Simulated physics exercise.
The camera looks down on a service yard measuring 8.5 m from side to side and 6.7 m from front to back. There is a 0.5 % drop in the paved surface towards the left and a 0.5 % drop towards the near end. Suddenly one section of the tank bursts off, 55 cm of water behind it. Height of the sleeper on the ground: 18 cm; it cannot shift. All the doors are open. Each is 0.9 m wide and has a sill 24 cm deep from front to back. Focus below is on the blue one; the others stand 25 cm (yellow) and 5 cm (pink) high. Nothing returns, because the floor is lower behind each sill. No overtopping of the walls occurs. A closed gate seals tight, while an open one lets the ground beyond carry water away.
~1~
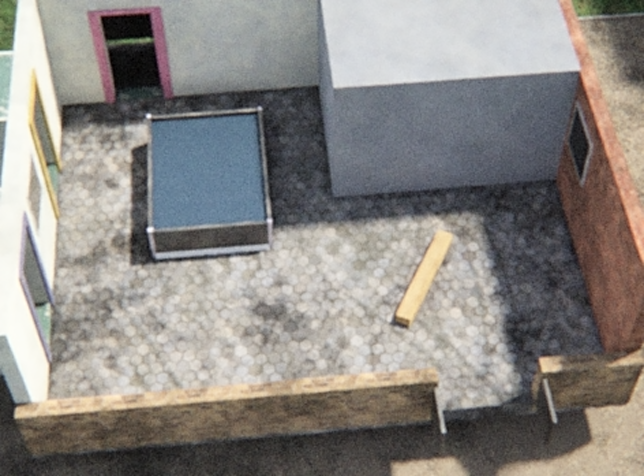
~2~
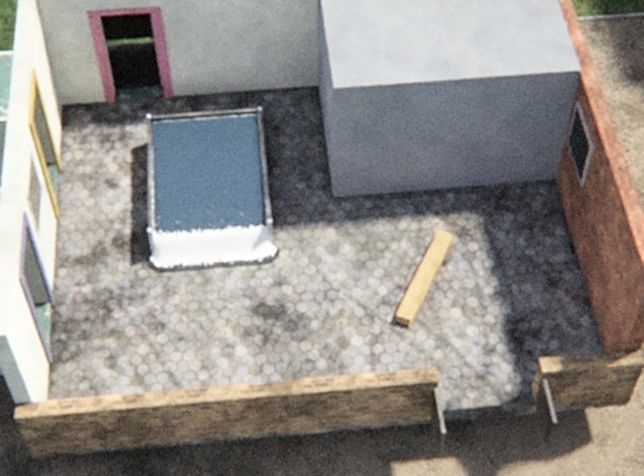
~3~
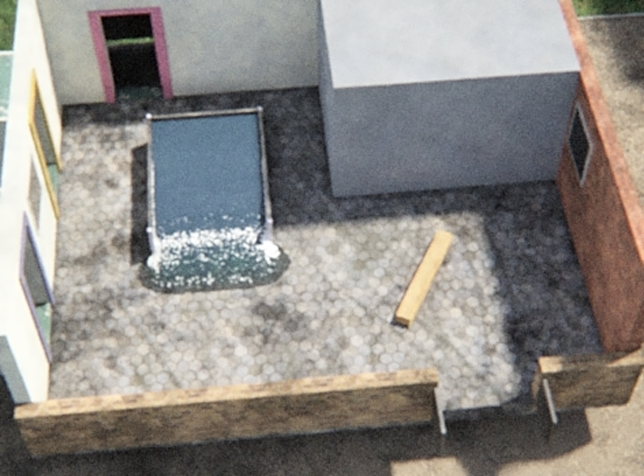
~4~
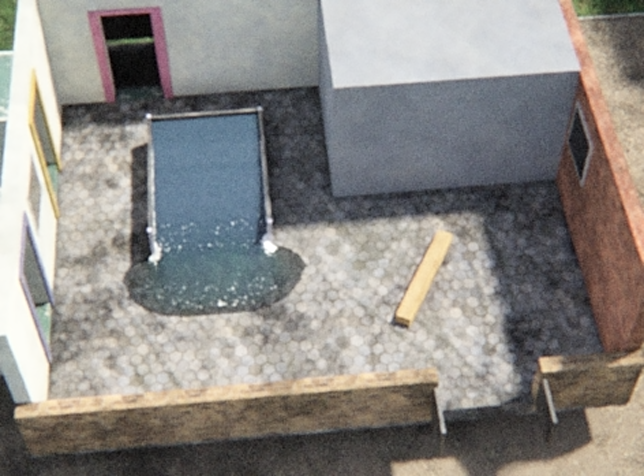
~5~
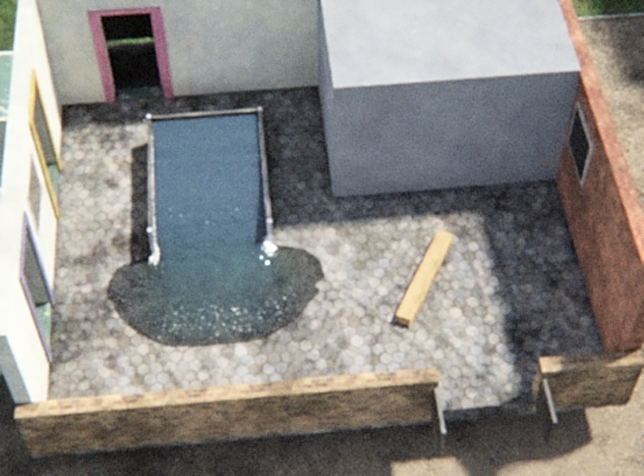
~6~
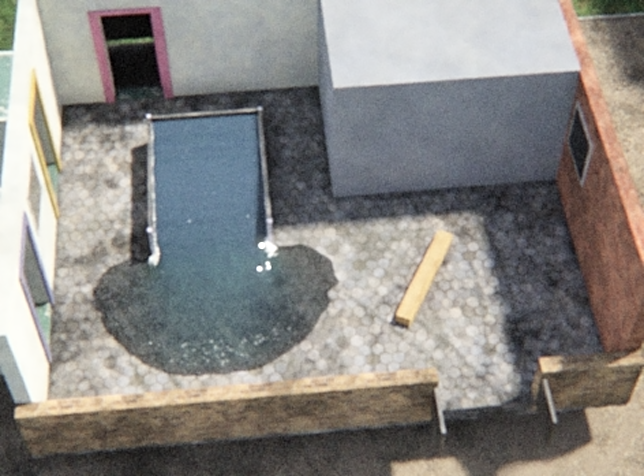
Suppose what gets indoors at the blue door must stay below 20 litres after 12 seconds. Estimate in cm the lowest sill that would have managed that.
A height of about 9.5 cm would have managed it.
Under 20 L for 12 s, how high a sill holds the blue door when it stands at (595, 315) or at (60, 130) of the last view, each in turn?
In turn: Roughly 8.0 cm, roughly 8.5 cm.
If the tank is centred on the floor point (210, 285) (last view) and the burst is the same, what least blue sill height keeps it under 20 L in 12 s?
About 10.0 centimetres.
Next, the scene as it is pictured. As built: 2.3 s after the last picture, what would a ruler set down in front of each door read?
Blue 10, yellow 0, pink 0 cm.
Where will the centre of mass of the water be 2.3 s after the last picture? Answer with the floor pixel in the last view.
The water's centre is at about (216, 316).
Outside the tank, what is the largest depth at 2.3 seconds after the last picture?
About 36 cm at most.
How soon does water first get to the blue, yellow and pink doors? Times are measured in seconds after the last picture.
The flood shows up at blue at 0.9 s, at yellow at 3.6 s, and at pink at 5.0 s.
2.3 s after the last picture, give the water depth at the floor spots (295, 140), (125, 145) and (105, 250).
Going through the spots in order gives 0, 0 and 0 centimetres.
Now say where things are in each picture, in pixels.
The first picture shows still water, 55 cm deep, in the tank at (208, 171); the blue door at (37, 294) is dry.
In the second picture, the gap is at (212, 241), the front 0.3 m out at (158, 268); the back of the tank holds 55 cm.
In the third picture, water pours out at (212, 243) and has run 0.8 m, to (215, 287); about 10 cm deep outside, 55 cm at the back.
In the fourth picture, the front is at (178, 312), 1.2 m from the gap at (212, 243); 2.7 m2 of floor is wet, 55 cm left at the back.
In the fifth picture, the front is at (225, 340), 1.8 m from the gap at (212, 244); 4.3 m2 of floor is wet, 55 cm left at the back.
In the sixth picture, the gap is at (212, 244), the front 2.3 m out at (183, 370); the back of the tank holds 54 cm; 1.0 m in a straight line remain to the blue door at (37, 294).
Then, 0.7 s after the last picture water covers 30 % of the floor, deepest (30 cm) near (217, 416); it has not reached the blue door.
Then, 2.3 s after the last picture water covers 40 % of the floor, deepest (36 cm) near (46, 431); 10 cm at the blue door, 0 litres in over its 15 cm sill.
Then, 11.3 s after the last picture water covers 100 % of the floor, deepest (10 cm) near (284, 118); 6 cm at the blue door, 1 litre in over its 15 cm sill.
At the blue door as built, the water peaked near 15 cm, 2.7 s after the last picture.
With a sill of 8 cm, 37 litres would have come in within the 12 s; with 10.5 cm, 13 litres. So under 20 litres takes about 9.5 cm.
